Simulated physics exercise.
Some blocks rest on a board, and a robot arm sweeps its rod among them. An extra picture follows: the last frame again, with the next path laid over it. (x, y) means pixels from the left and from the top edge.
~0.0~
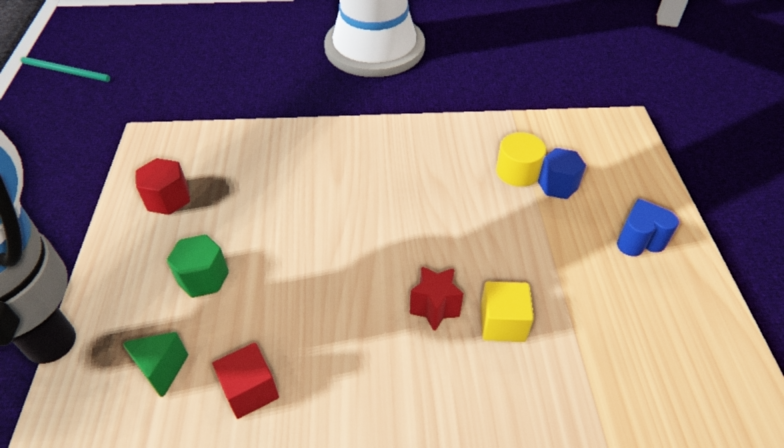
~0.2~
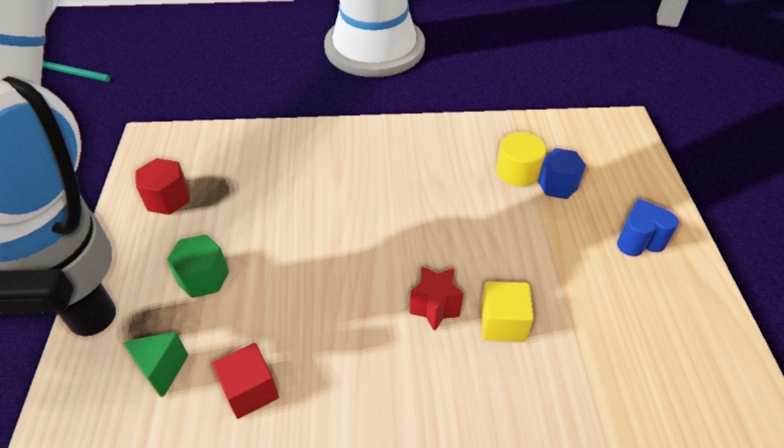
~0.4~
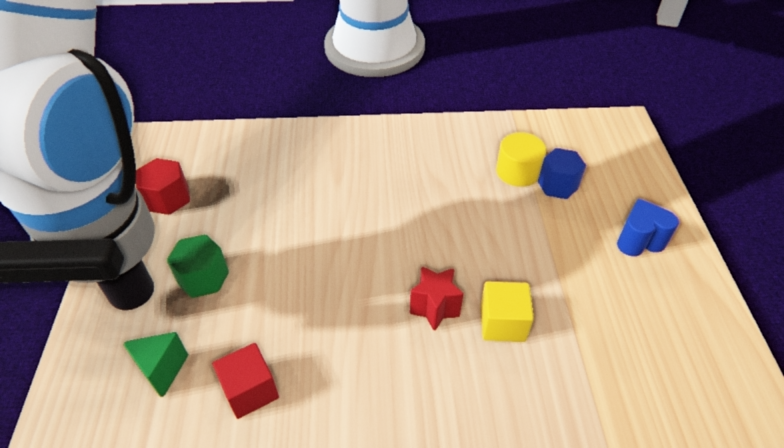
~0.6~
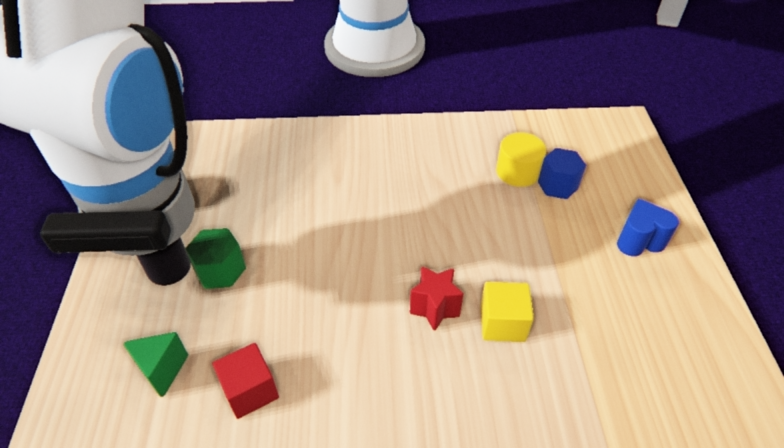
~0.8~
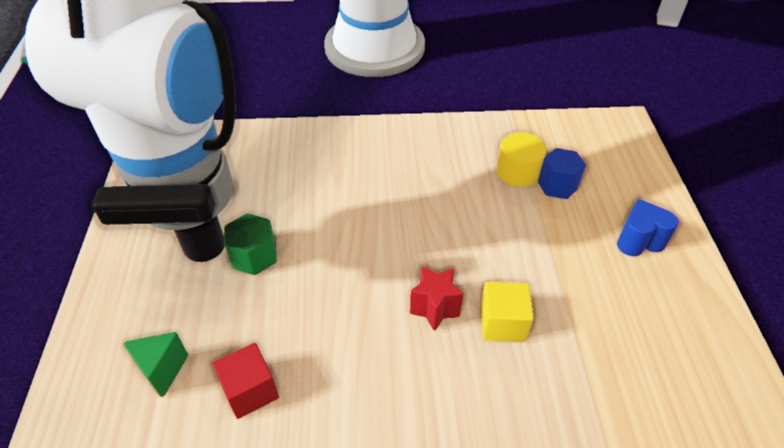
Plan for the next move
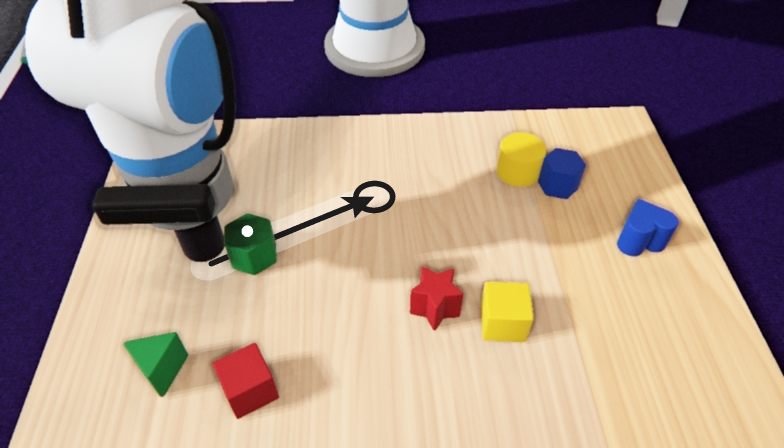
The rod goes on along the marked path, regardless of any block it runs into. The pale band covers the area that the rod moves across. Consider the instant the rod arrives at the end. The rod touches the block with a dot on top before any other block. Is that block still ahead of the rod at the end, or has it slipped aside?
The rod will have lost it.
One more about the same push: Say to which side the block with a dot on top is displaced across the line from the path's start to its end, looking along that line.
Right.
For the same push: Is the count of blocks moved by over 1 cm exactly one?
Short answer: Yes.
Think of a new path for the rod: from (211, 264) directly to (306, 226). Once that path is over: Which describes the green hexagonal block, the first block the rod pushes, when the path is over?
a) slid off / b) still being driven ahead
b.
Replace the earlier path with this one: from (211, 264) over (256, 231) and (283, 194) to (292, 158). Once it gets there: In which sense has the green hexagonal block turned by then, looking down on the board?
I'd predict that, seen from above, the green hexagonal block rotates clockwise.
Path on the board, in a line from (211, 264) to (374, 197); the dot is on the green hexagonal block.
The first path, step by step. One third of the way, rod (266, 223); green hexagonal block (309, 213), turned 20° clockwise.
Two thirds of the way, rod (322, 200); green hexagonal block (362, 204), turned 65° clockwise.
At the end, rod (374, 180); green hexagonal block (387, 201), turned 130° clockwise.
